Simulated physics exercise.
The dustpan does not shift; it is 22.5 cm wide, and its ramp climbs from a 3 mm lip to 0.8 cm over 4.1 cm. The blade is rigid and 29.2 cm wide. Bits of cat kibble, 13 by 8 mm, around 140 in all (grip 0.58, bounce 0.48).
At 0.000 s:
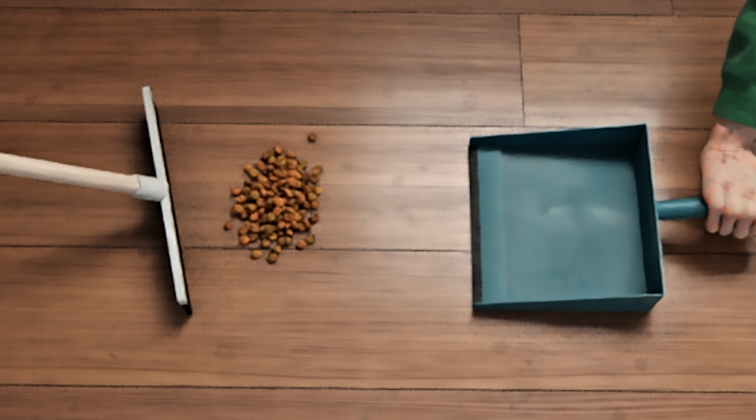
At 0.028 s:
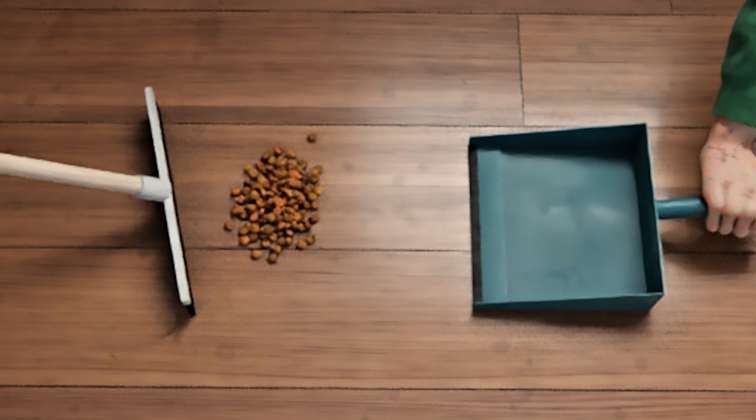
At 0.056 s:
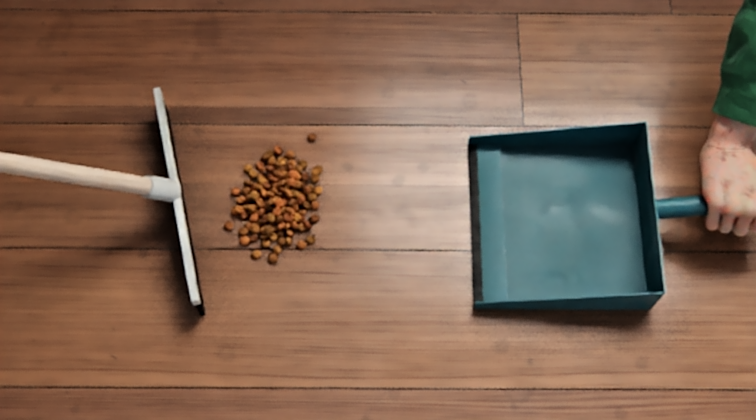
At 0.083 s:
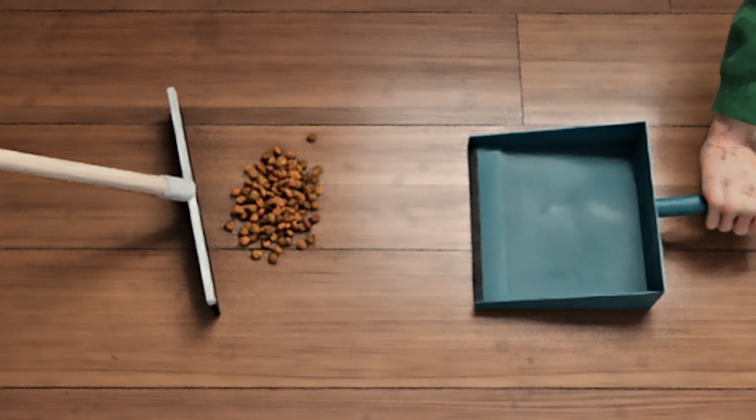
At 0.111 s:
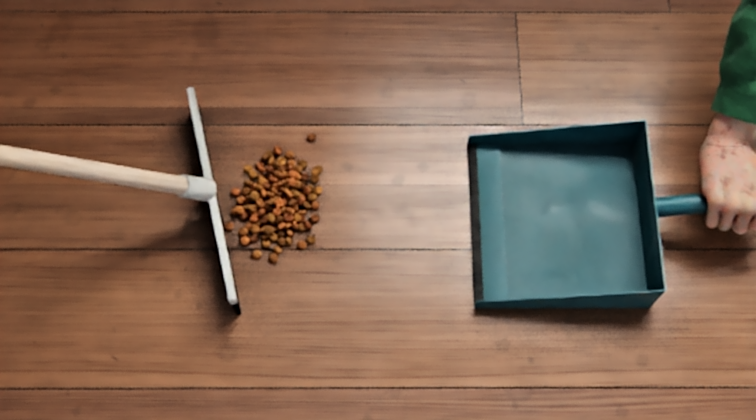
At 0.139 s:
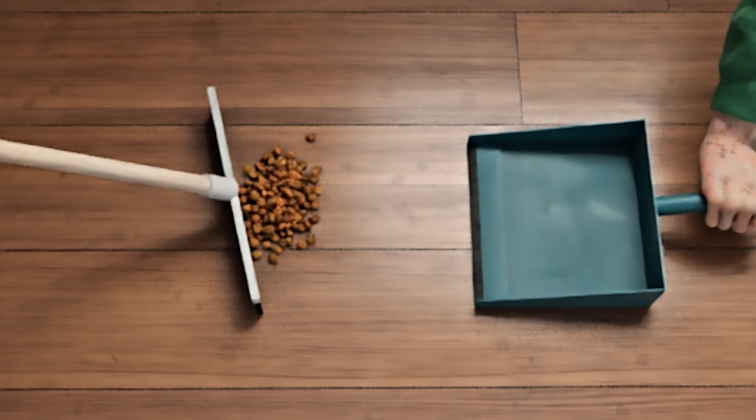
A white-edged blade on a pale wooden handle slides rightward across a brown plank floor, seen from directly above by a camera that stays still. A loose pile of small orange-brown kibble lies right of the blade, and a hand in a green sleeve grips a teal dustpan at the right. The blade speeds up, meets the pile's left edge and pushes the nearest pieces, while the dustpan stays put.
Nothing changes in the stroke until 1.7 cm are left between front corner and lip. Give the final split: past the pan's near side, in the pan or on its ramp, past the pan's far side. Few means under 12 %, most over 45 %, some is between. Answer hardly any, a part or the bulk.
Past the pan's near side: Hardly any; in the pan or on its ramp: A part; past the pan's far side: A part.
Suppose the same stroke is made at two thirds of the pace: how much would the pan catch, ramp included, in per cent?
In that case some 10 per cent.
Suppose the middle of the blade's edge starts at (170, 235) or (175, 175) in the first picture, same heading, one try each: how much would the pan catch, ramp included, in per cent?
Some 20 and 30 per cent.
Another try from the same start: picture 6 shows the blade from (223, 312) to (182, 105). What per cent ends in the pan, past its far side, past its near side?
Pan 0, far 10, near 0.
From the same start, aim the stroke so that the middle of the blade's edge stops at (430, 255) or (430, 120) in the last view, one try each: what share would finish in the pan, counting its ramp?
Some 15 and 20 per cent.
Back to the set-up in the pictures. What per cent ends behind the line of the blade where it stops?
About 0 per cent.
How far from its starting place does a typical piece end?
Some 26 cm.
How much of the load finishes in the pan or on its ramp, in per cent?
Roughly 25 per cent.
After 0.28 s, middle of the blade 17 cm from the lip; 0 % over the lip, far side 10 %, near side 0 %.
After 0.37 s, middle of the blade 8 cm from the lip; 0 % over the lip, far side 20 %, near side 0 %.
Then, at 0.60 s, middle of the blade 5 cm from the lip; 25 % over the lip, far side 25 %, near side 0 %.
At rest (1.1 s), near side 0 %, pan 25 %, far side 25 %, in front of the lip or behind the blade 50 %.
